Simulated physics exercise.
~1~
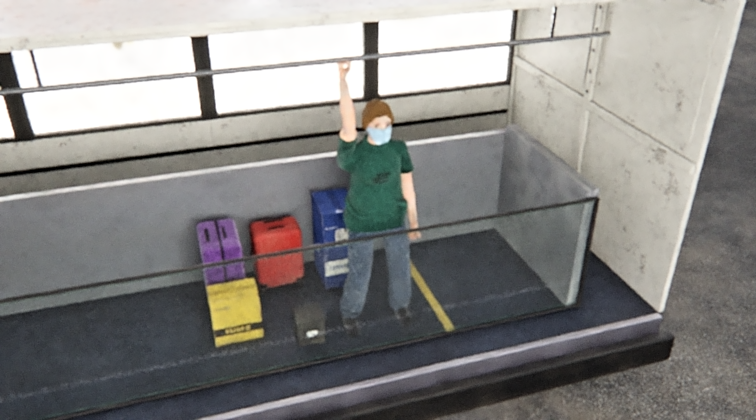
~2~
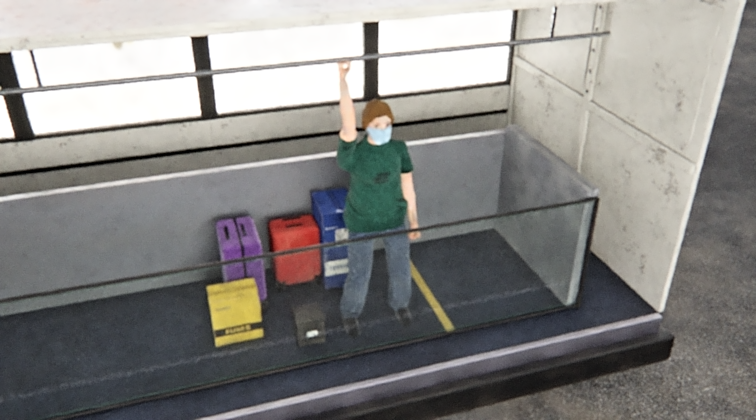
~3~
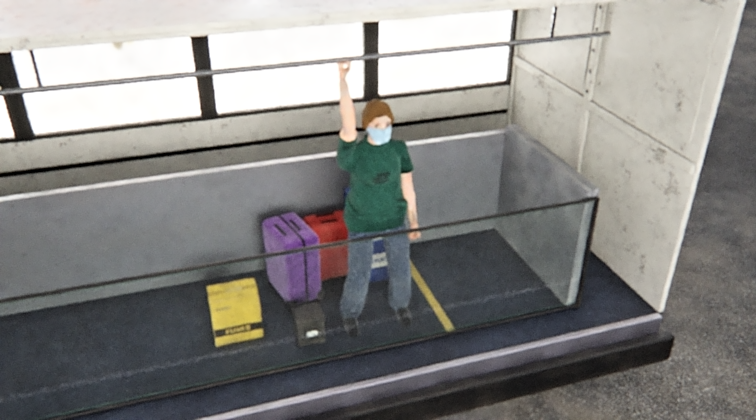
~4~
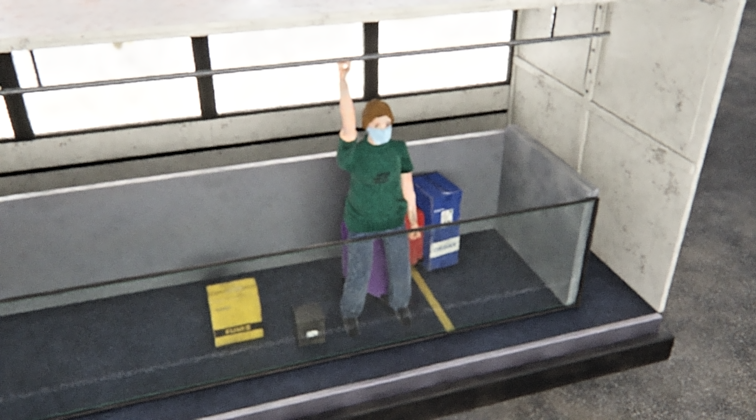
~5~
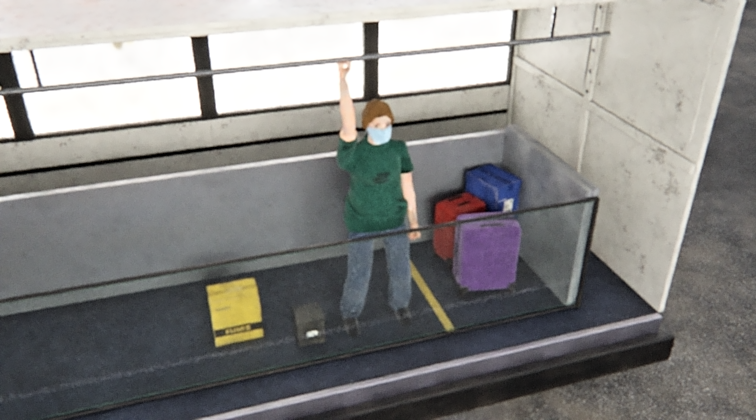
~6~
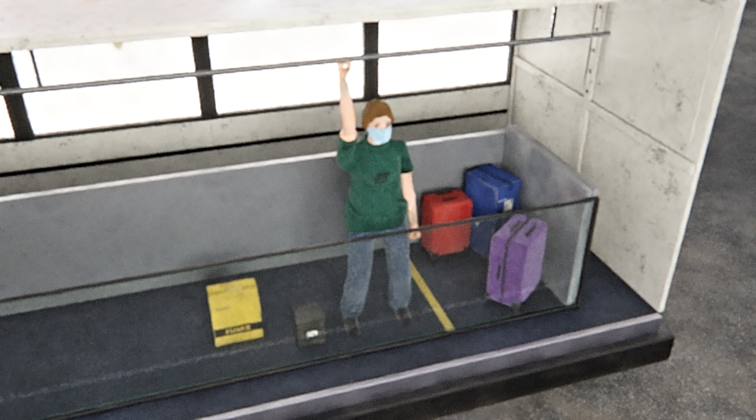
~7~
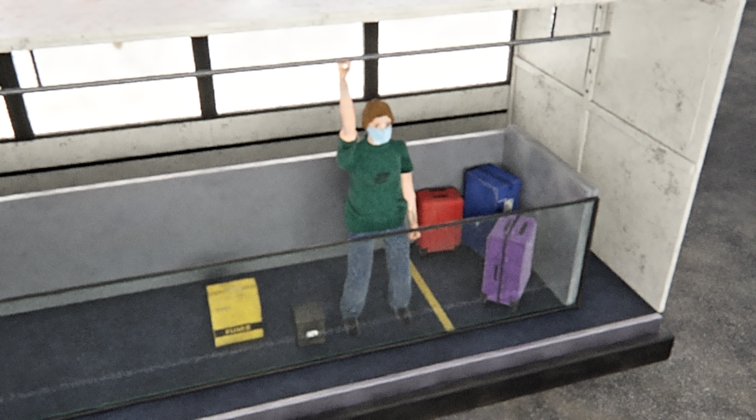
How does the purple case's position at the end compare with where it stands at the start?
At the start it stands to the left of the person, short of the yellow line. At the end it stands well to the right of the person, beyond the line and near the right end of the bay.
